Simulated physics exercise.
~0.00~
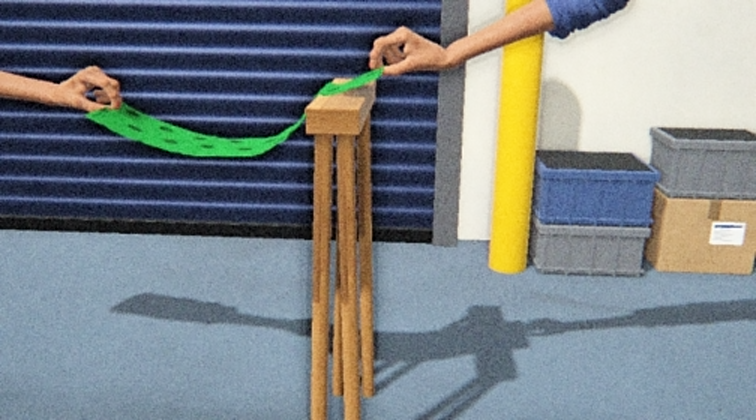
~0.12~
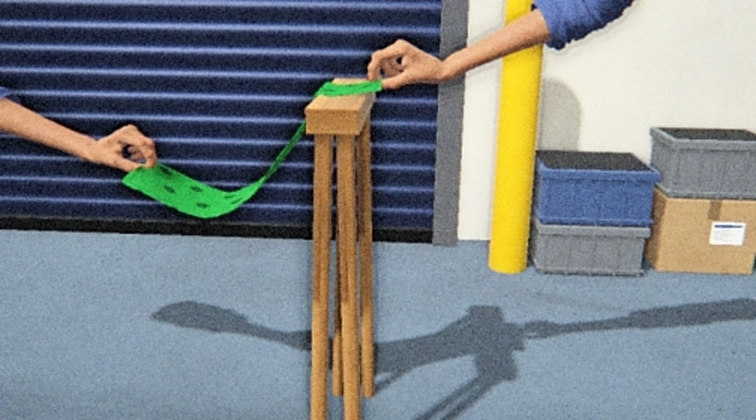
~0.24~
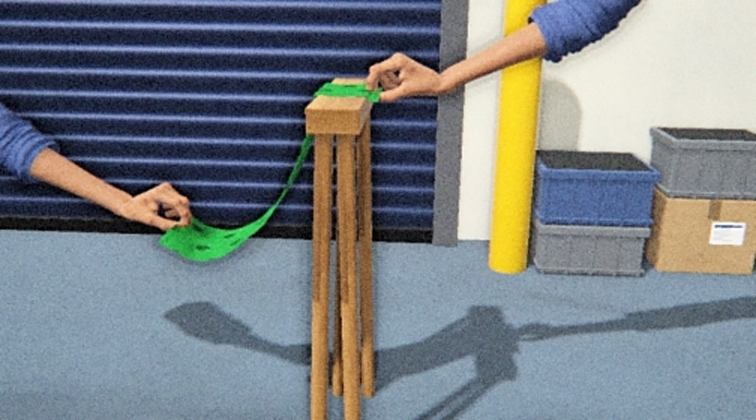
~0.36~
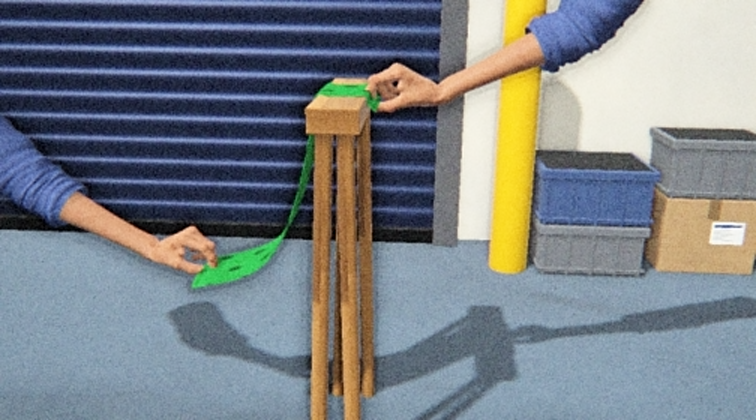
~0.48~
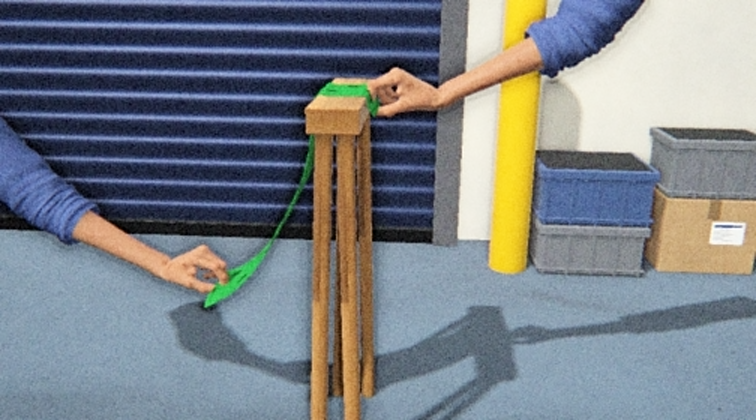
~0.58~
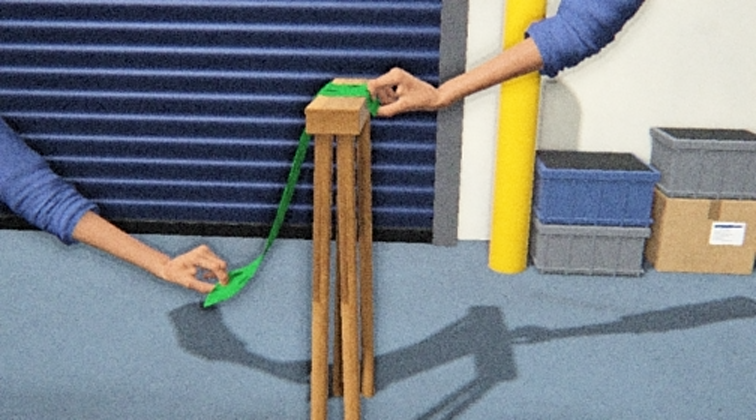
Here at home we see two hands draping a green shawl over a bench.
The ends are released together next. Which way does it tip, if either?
I expect it will drift off to the left.
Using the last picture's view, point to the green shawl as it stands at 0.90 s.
About (300, 248).
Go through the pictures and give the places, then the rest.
In the first frame, left end (91, 119); right end (377, 78); top of the bench (332, 114).
In the second frame, left end (127, 185); right end (374, 91).
In the third frame, left end (164, 245); right end (371, 101); top of the bench (332, 114).
In the fourth frame, left end (198, 287); right end (370, 107).
In the fifth frame, left end (210, 305); right end (370, 111).
In the sixth frame, left end (209, 305); right end (370, 111); far more of it on the left.
Around 0.90 s, shawl clear of the top and falling near (300, 249).
Around 1.14 s, shawl in a heap on the floor.
Finally, shawl in a heap on the floor. The green shawl drops leftwards.
